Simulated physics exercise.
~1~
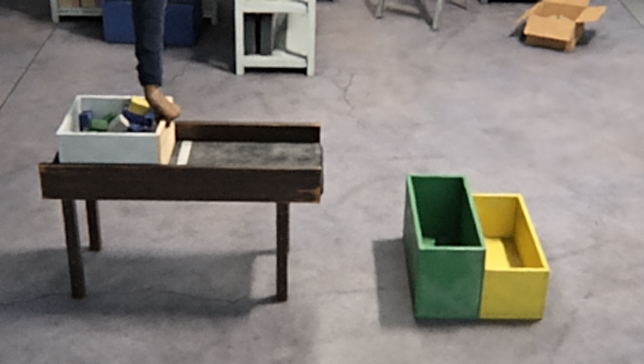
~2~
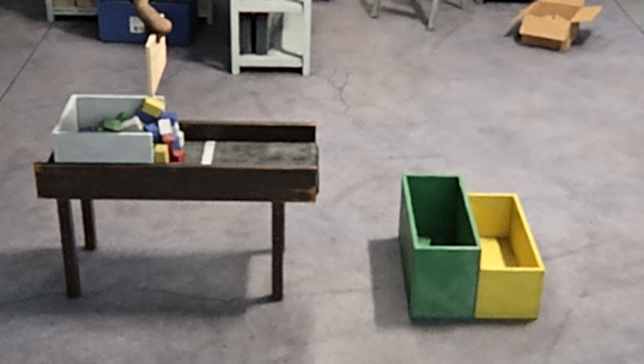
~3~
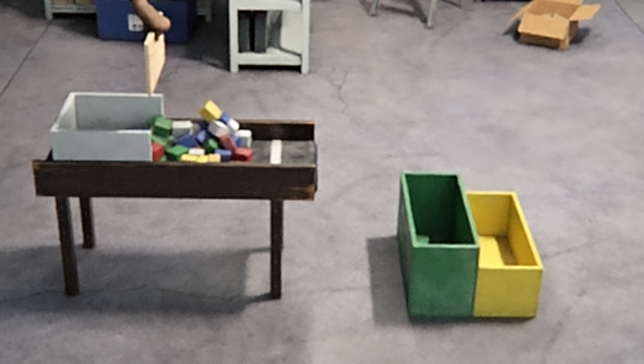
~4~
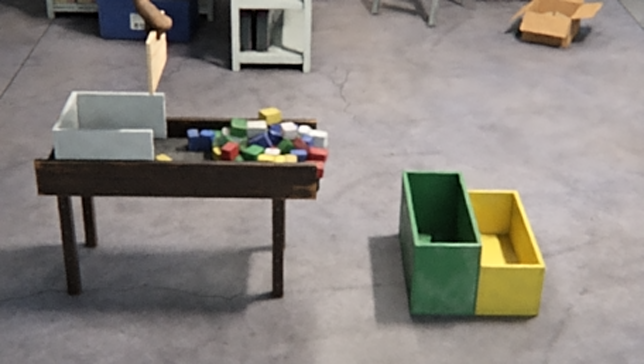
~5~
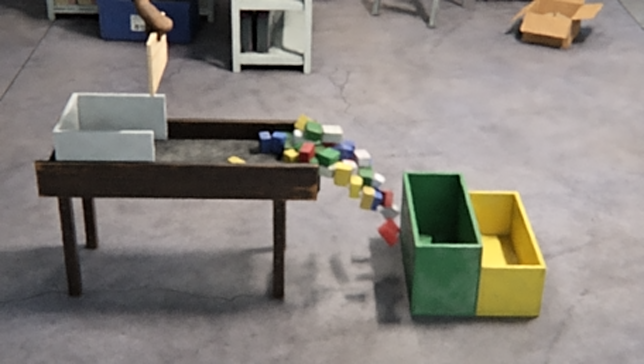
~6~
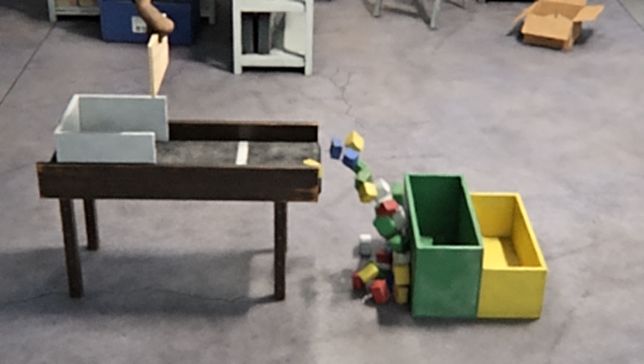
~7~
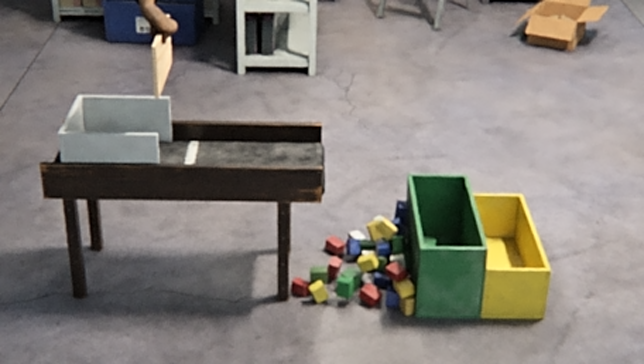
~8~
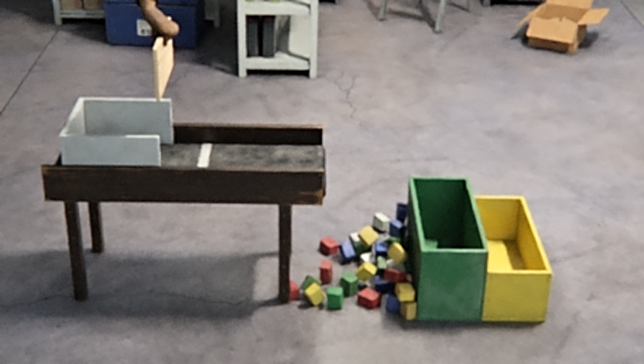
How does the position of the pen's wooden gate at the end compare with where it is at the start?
At the start the gate is down, closing the right end of the white pen. At the end it is held upright above the pen, leaving that end open.
